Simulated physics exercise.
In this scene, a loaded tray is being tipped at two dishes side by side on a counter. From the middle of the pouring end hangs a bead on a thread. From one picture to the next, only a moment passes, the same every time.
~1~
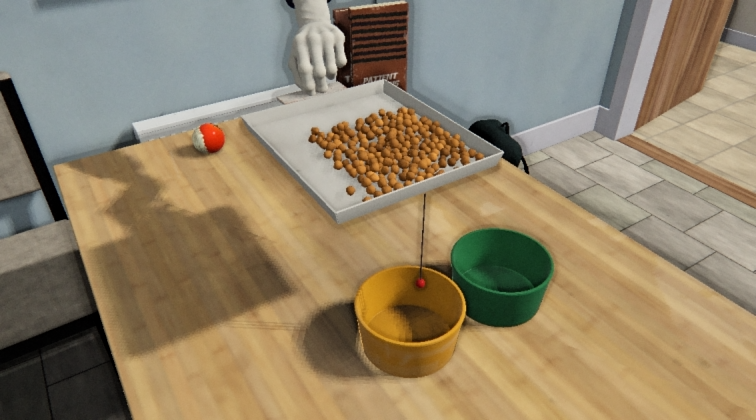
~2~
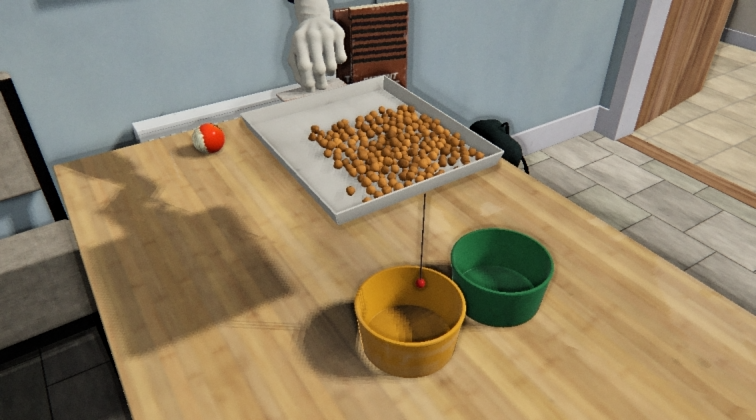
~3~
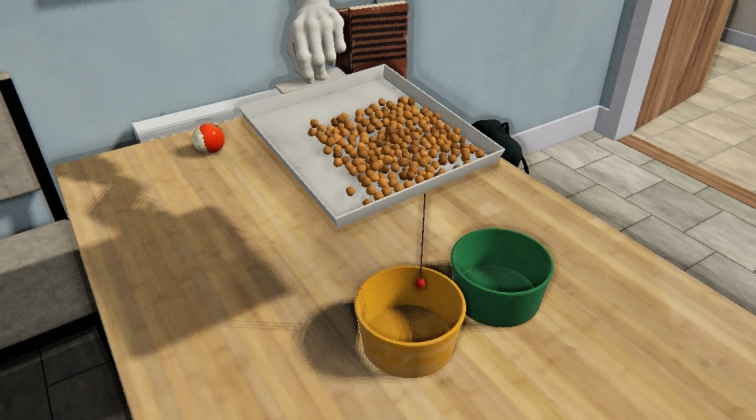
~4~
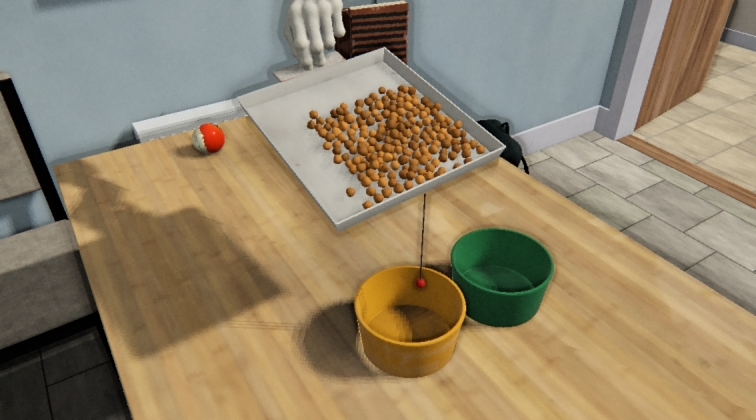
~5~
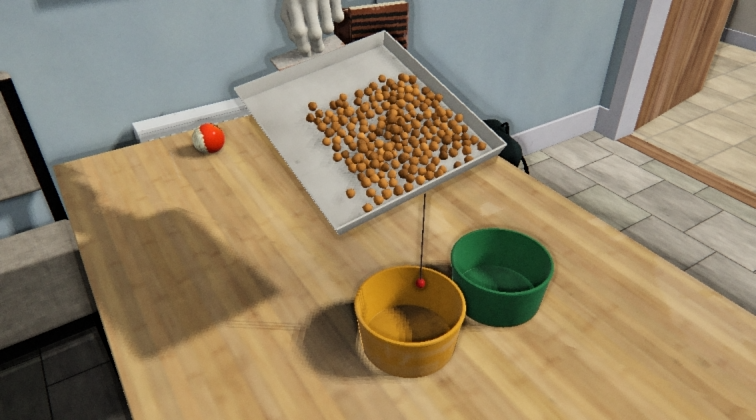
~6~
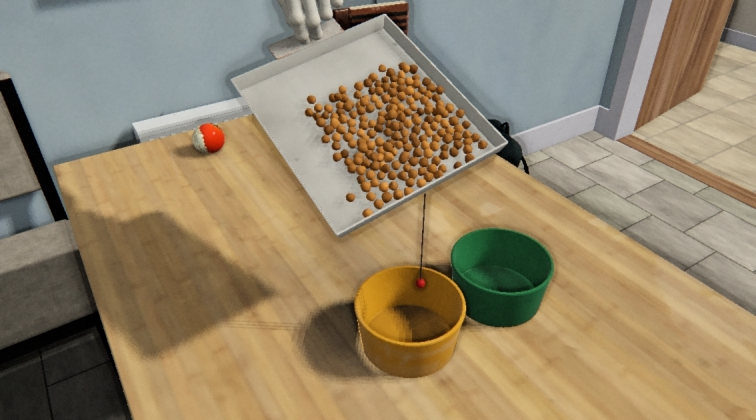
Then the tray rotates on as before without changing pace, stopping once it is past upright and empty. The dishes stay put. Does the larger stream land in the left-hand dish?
Oh, the winner here is the left dish, by the look of it.
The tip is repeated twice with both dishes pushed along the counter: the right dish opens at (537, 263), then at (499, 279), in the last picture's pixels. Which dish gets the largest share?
For the first position it is the one at left; for the second, the one at left.
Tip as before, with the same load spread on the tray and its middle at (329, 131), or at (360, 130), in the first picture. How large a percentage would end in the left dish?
Roughly 20 and 20 percent, in that order.
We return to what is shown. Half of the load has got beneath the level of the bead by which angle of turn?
About 120° of tilt.
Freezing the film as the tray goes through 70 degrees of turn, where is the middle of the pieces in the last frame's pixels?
Somewhere about pixel (382, 159).
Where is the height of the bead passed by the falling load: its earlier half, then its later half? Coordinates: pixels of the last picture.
Starting near (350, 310), moving on to near (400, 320).
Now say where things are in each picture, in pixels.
The first frame shows corners of the pouring end near (338, 209) and (498, 151), level; middle of the load near (398, 147), roasted chickpeas; left dish near (441, 353); right dish near (534, 303); bead on its thread near (420, 283).
The second frame shows corners of the pouring end near (338, 210) and (498, 151), level; middle of the load near (398, 146).
The third frame shows corners of the pouring end near (338, 214) and (498, 149), tipped barely, lowest at the left corner; middle of the load near (398, 142).
The fourth frame shows corners of the pouring end near (338, 219) and (499, 146), tipped a little, lowest at the left corner; middle of the load near (398, 136).
The fifth frame shows corners of the pouring end near (338, 224) and (500, 143), tipped clearly, lowest at the left corner; middle of the load near (398, 131).
The sixth frame shows corners of the pouring end near (339, 229) and (501, 141), tipped clearly, lowest at the left corner; middle of the load near (394, 126), a little on the move; left dish near (441, 353); right dish near (534, 303).
Shortly afterwards, tray tipped steeply; all but a few on the tray; only a few outside both; only a few in the air.
Next, tray tipped past a quarter turn; near two thirds on the tray; only a few in the left dish; a little outside both; near a quarter in the air.
Some moments later, tray tipped past a quarter turn; near a third in the left dish; only a few in the right dish; near two thirds outside both.
In the end, tray tipped past a quarter turn; near a third in the left dish; only a few in the right dish; near two thirds outside both.
